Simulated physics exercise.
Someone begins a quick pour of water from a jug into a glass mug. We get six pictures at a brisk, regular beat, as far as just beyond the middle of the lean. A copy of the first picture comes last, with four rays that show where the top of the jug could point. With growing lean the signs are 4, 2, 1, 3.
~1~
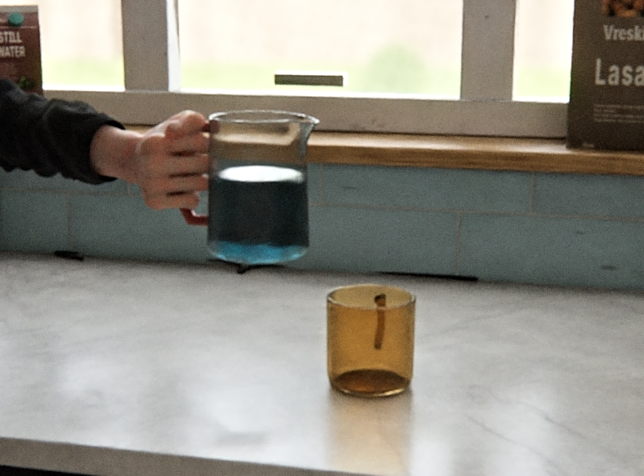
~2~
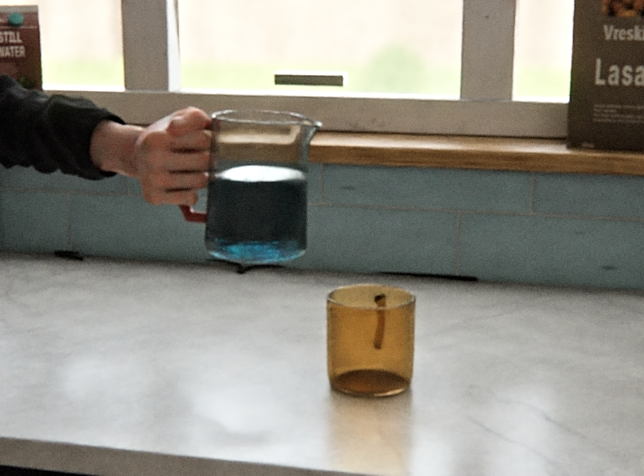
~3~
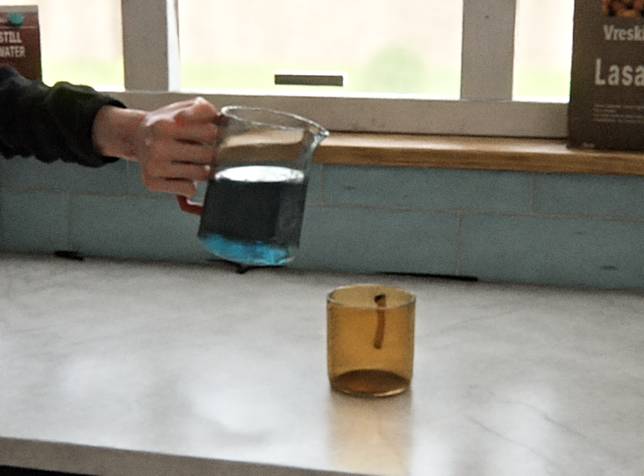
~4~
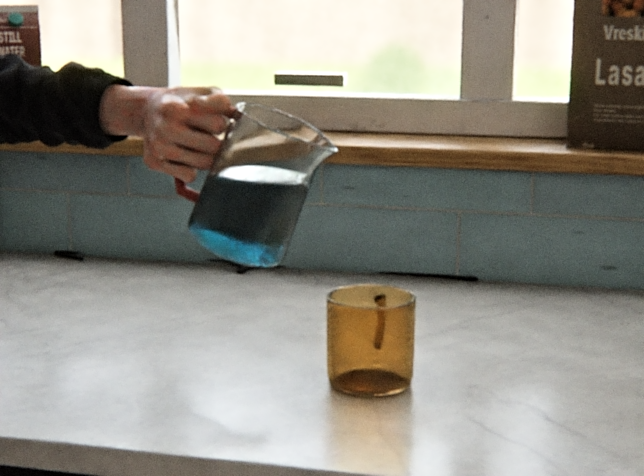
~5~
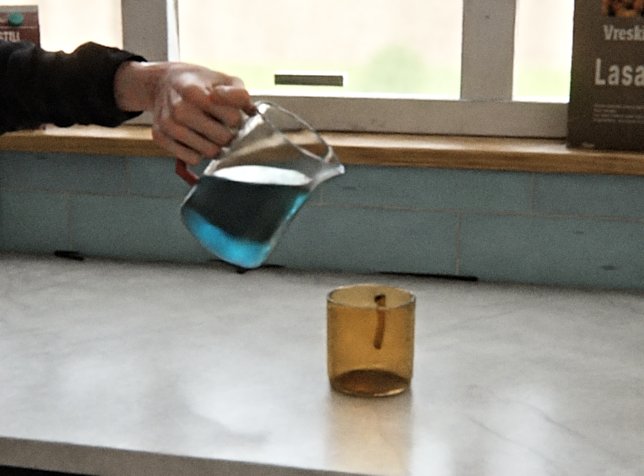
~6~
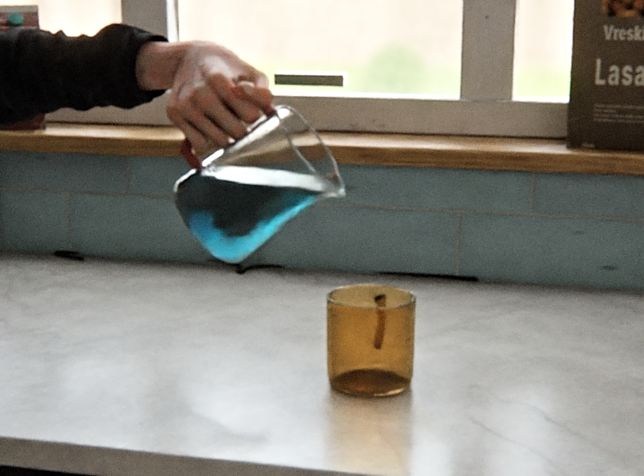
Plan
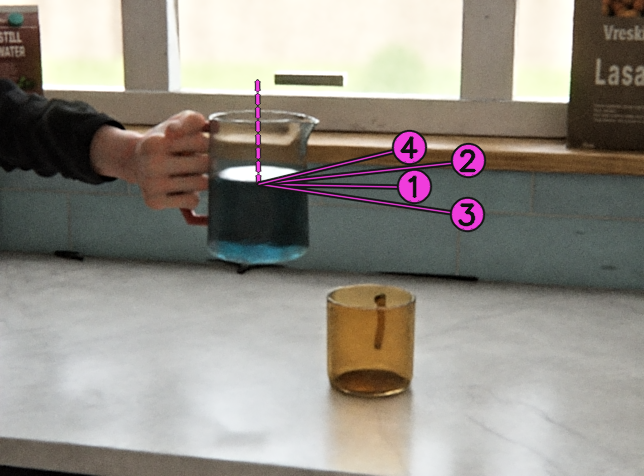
At the start, a hand at the left holds a clear jug of blue liquid upright above a pale counter, with an empty amber glass mug to its lower right. The hand then lifts slightly and turns, tilting the jug steadily rightward until it leans steeply, the liquid sliding toward its lip.
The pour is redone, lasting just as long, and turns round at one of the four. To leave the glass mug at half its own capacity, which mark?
4 is best.
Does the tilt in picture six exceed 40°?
Yes.
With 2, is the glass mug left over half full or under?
Over.
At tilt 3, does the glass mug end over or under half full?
Over half.
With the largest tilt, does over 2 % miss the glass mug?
Yes, it does.
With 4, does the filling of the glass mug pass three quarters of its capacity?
No, it does not.
On the marked copy, 1 at (397, 187); 2 at (451, 163); 3 at (451, 212); 4 at (393, 151).
Choosing 1, the glass mug ends with about 75 % of what it can hold; 10 % of the water is spilt.
Choosing 2, the glass mug ends with about 66 % of what it can hold.
Choosing 3, the glass mug ends with about 86 % of what it can hold; 13 % of the water is spilt.
Choosing 4, the glass mug ends with about 50 % of what it can hold.
